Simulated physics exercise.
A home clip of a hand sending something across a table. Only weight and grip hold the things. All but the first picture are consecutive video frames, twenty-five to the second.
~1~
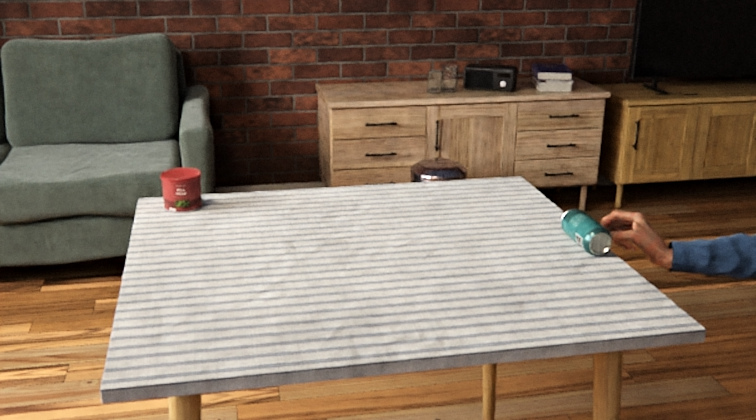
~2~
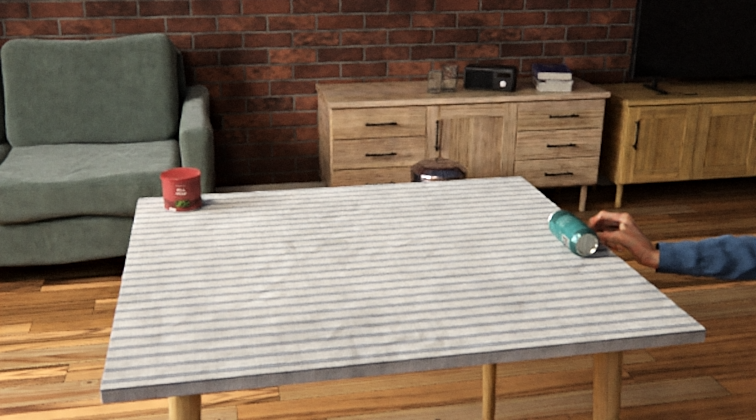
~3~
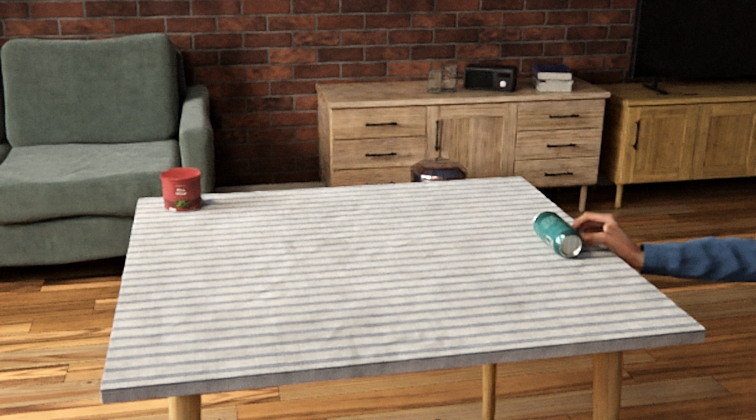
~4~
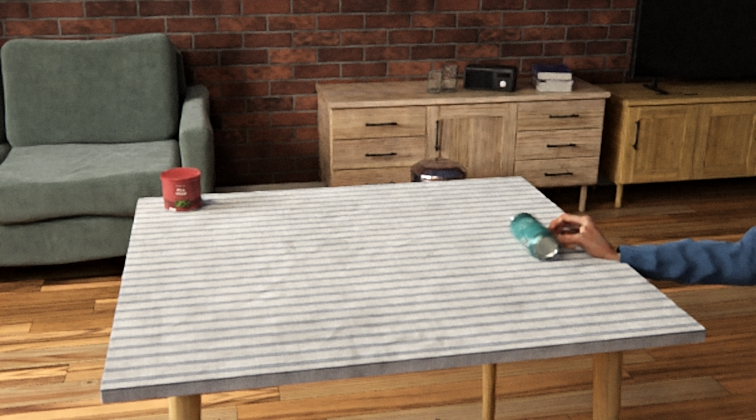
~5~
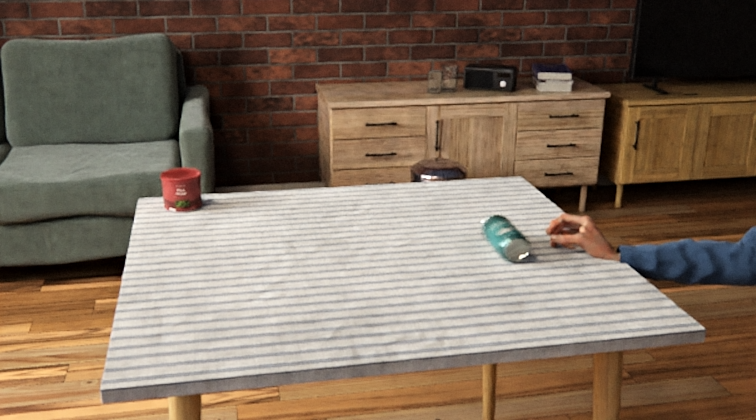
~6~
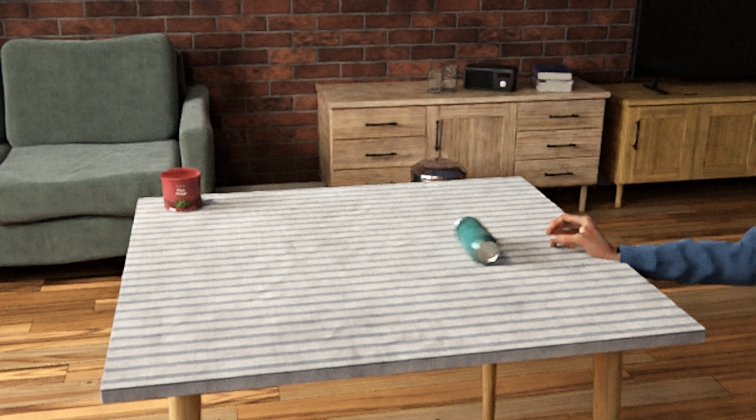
A turquoise can lying on its side was pushed leftward by a hand at the right of a striped table, then rolled away from the fingers while a red container stayed still.
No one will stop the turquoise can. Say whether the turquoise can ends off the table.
The turquoise can goes over the edge.
Then, 0.30 s after the last picture, turquoise can rolled well along near (263, 255).
Then, 0.70 s after the last picture, turquoise can now off the table.
By the end, off the table, turquoise can.
